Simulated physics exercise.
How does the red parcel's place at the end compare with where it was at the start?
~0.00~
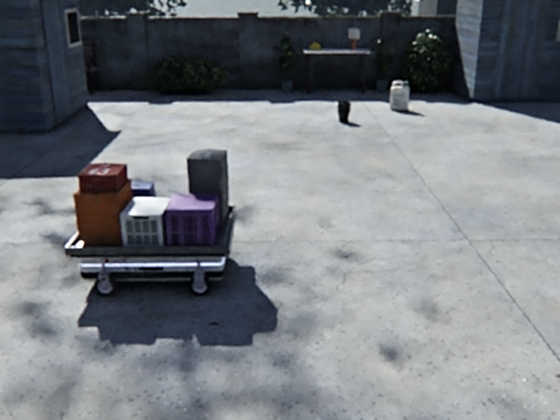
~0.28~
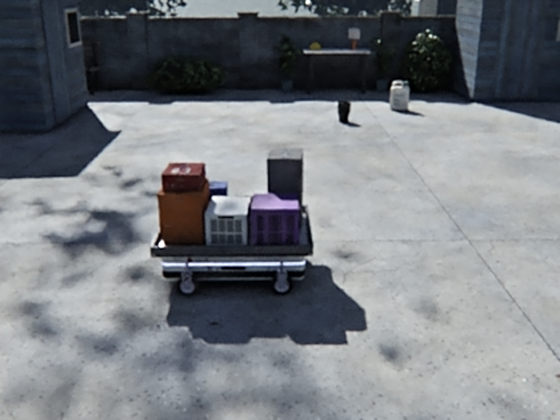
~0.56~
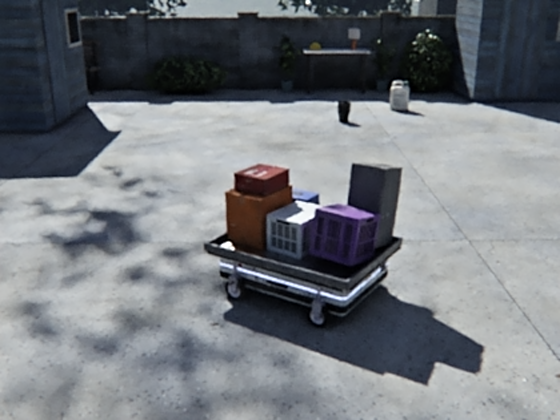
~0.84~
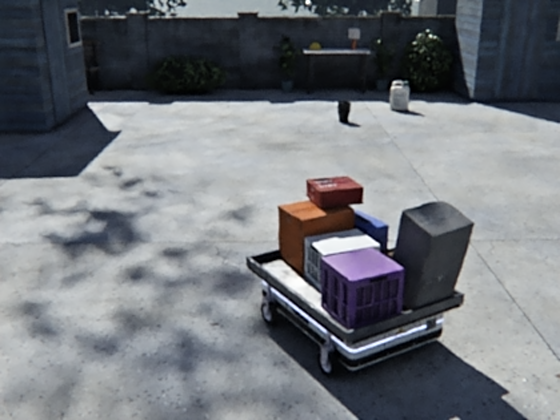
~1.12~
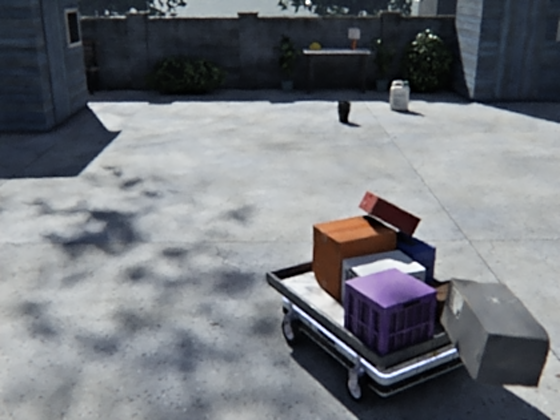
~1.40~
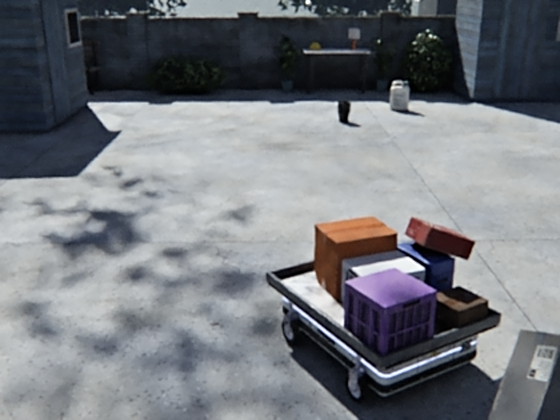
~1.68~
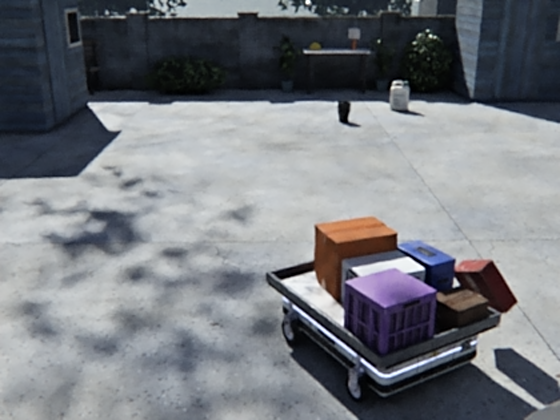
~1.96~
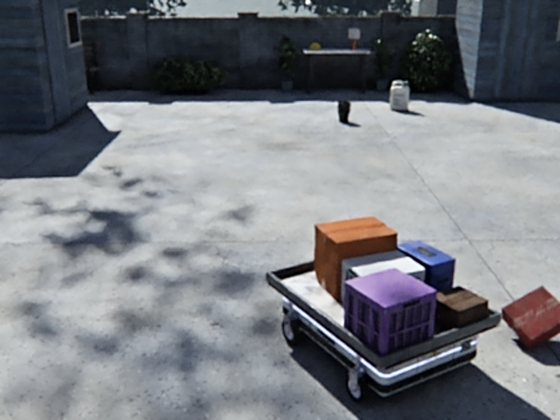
At the start the red parcel sits on top of the orange box on the cart, at the left of the view. At the end it is off the cart, down by the ground to its right, near the right edge of the view.
